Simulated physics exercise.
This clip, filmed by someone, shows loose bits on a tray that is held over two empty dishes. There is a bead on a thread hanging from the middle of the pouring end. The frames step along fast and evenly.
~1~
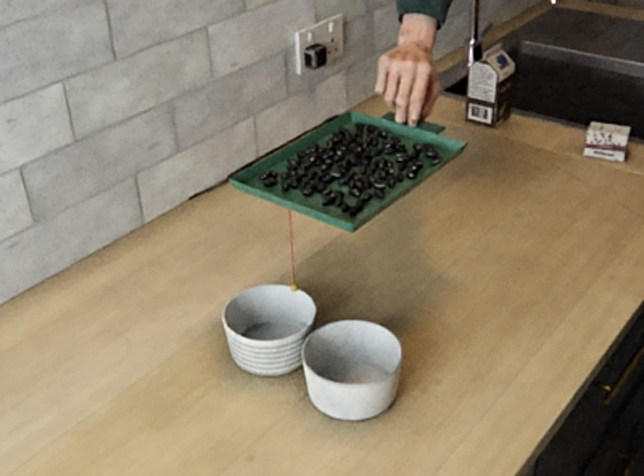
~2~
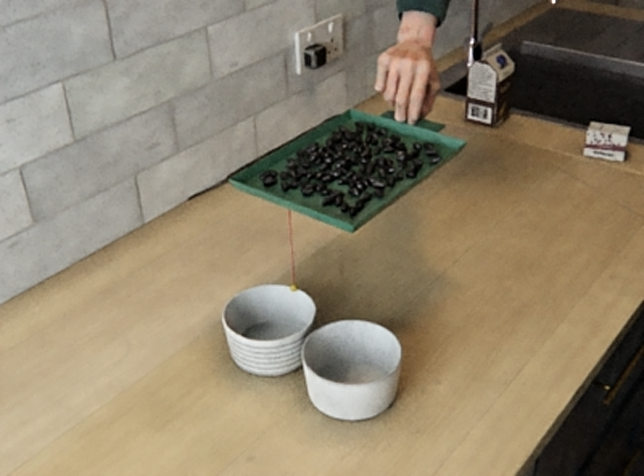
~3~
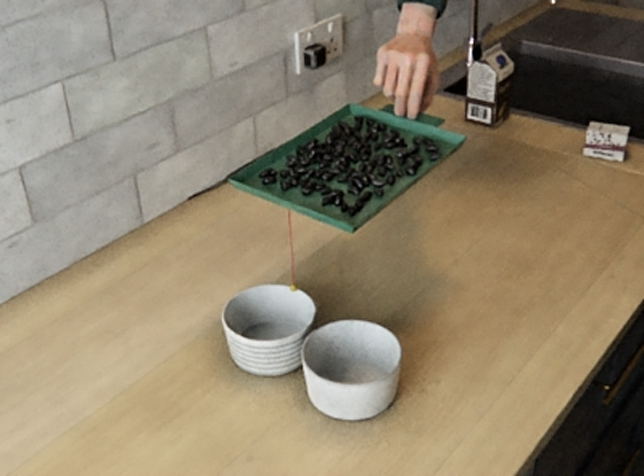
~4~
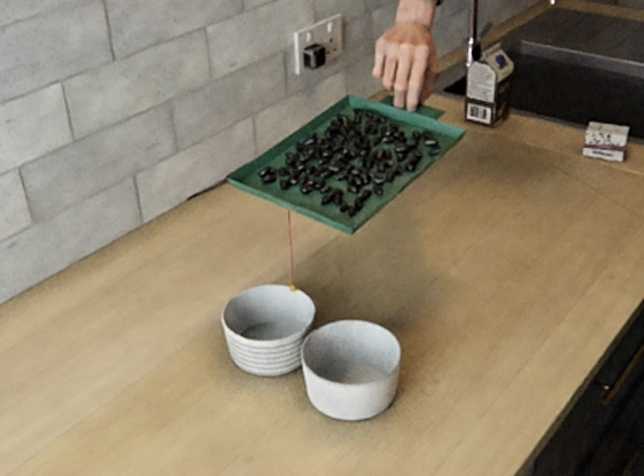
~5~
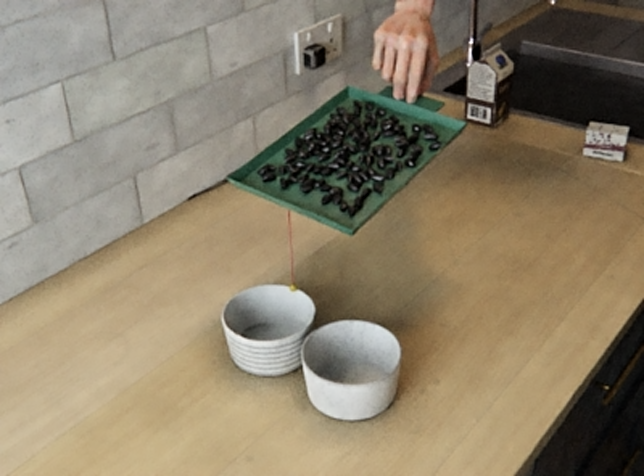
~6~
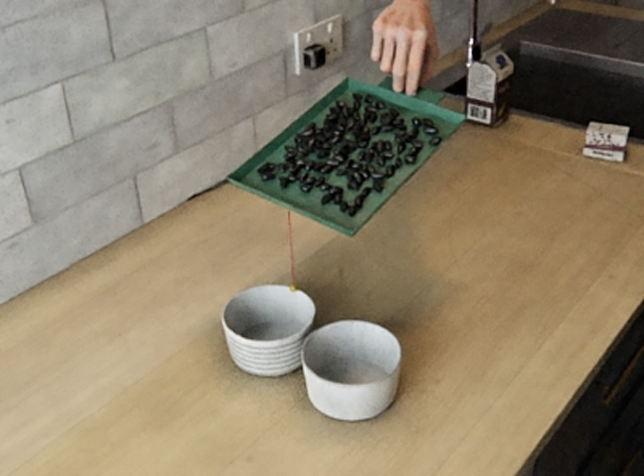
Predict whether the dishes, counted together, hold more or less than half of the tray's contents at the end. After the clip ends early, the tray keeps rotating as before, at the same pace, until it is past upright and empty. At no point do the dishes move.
The load will mostly be caught.
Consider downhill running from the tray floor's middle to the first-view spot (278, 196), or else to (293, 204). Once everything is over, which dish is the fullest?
First try: The dish to the left; second try: The dish to the left.
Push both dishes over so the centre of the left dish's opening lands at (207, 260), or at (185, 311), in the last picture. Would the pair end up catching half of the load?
Catch, run one: Below the halfway mark; run two: Below the halfway mark.
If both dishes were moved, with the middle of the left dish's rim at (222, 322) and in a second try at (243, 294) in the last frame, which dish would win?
Taking the places in turn, it's the right side and then the right side.
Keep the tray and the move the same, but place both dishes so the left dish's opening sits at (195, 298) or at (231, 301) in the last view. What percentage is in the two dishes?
Some 40 percent in the first case, 80 percent in the second.
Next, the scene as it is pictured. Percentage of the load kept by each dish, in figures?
Left dish around 30, right dish around 60, both in a hundred.
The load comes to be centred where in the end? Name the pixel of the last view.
Around (330, 377).
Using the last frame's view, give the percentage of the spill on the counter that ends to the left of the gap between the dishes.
Close to 70 %.
Soon after the last picture, tray tipped steeply; nearly all on the tray; a stray few in the left dish; a stray few in the air.
A little later, tray tipped right over; about a third on the tray; about a quarter in the right dish; a small part in the left dish; a stray few outside both; about a third in the air.
Later still, tray tipped past a quarter turn; about two thirds in the right dish; about a quarter in the left dish; a small part outside both.
At rest, tray tipped past a quarter turn; about two thirds in the right dish; about a quarter in the left dish; a small part outside both.
